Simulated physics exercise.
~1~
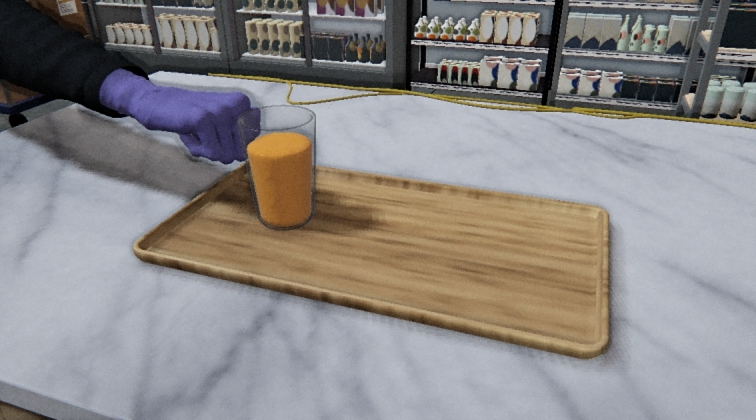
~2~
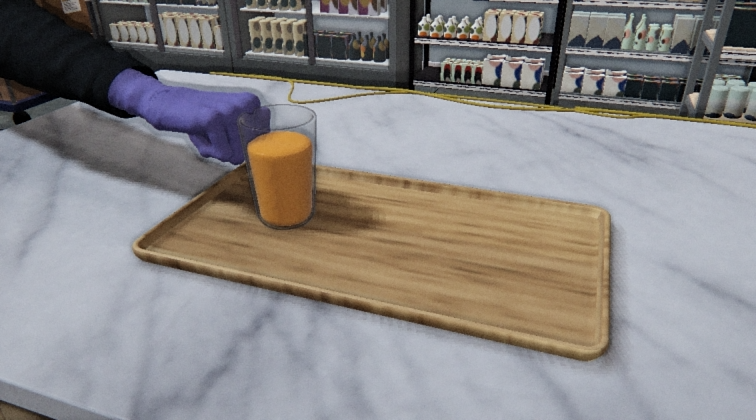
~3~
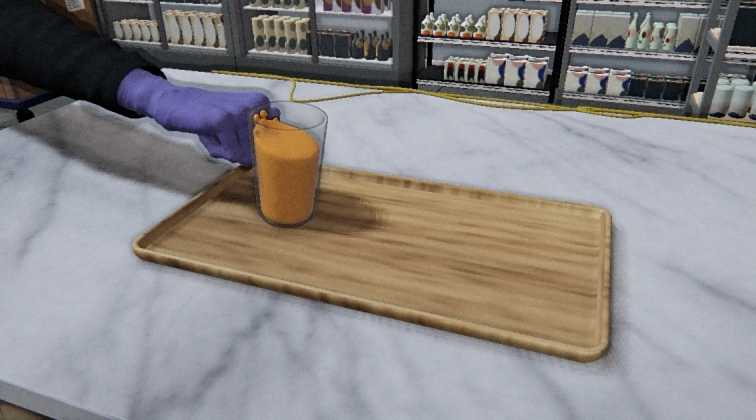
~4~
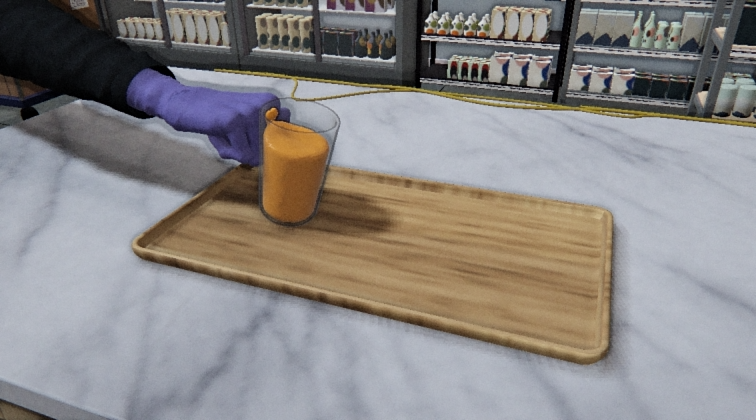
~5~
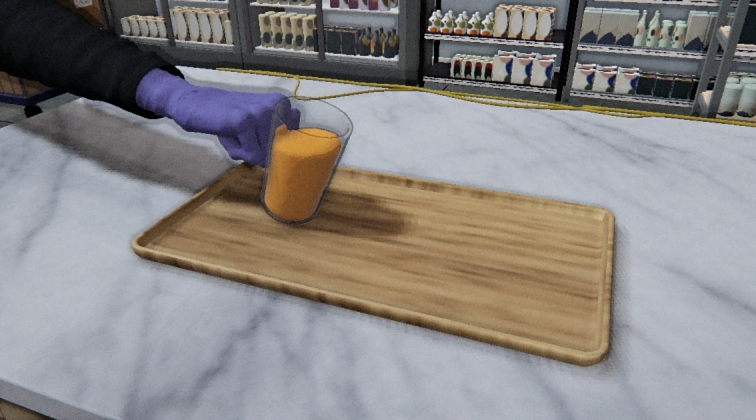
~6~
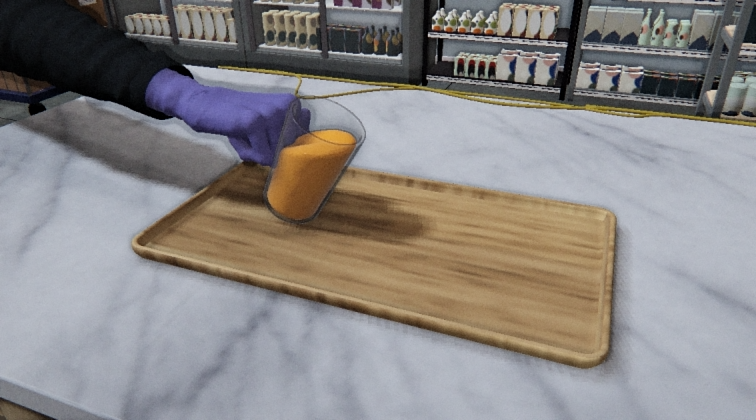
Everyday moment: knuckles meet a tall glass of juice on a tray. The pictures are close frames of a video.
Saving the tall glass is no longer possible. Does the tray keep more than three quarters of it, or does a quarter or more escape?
Result: A quarter or more escapes.
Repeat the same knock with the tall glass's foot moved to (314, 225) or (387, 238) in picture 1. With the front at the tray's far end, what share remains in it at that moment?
First about 60, then 80 per cent.
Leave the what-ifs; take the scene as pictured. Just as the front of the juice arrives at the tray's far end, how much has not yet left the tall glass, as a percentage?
The share is some 55 per cent.
A moment on, the tall glass lies on its side and 100 per cent is in the glass, 0 on the tray and 0 above or beyond its rim.
Next, the tall glass lies on its side and 62 per cent is in the glass, 31 on the tray and 7 above or beyond its rim.
Then the tall glass lies on its side and 35 per cent is in the glass, 45 on the tray and 19 above or beyond its rim.
Later the tall glass lies on its side and 18 per cent is in the glass, 39 on the tray and 42 above or beyond its rim.
Finally, 60 per cent is held by tray and glass, 40 is off the tray.
